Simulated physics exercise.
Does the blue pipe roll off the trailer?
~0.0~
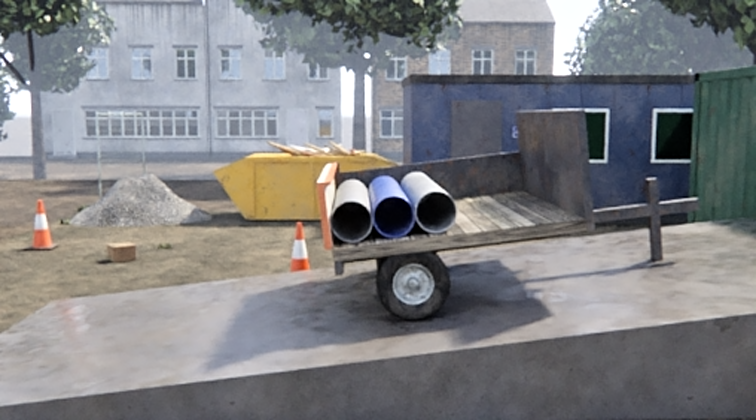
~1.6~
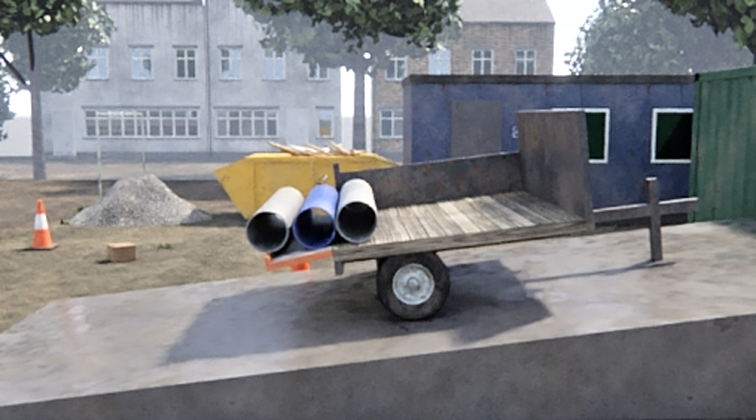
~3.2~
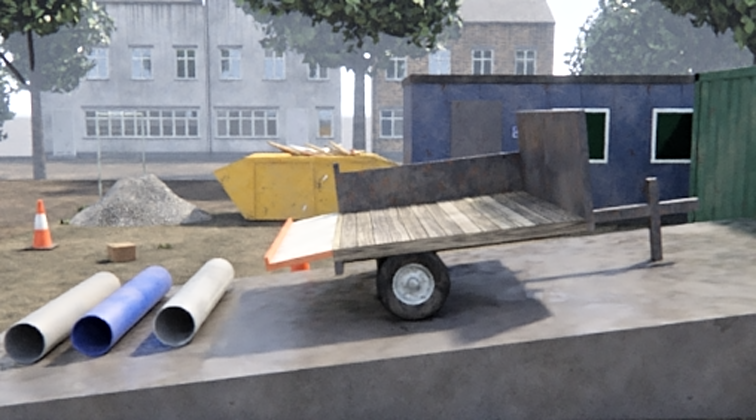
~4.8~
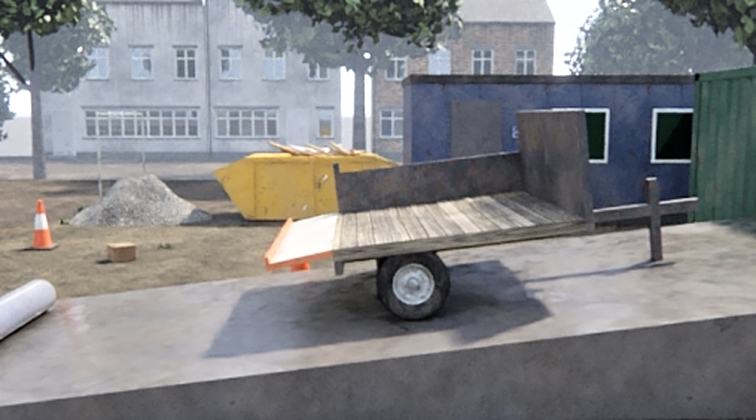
Yes, the blue pipe rolls left over the lowered tailgate and ends up off the trailer.
At a building site, three pipes roll left off a sloping trailer as its tailgate drops.
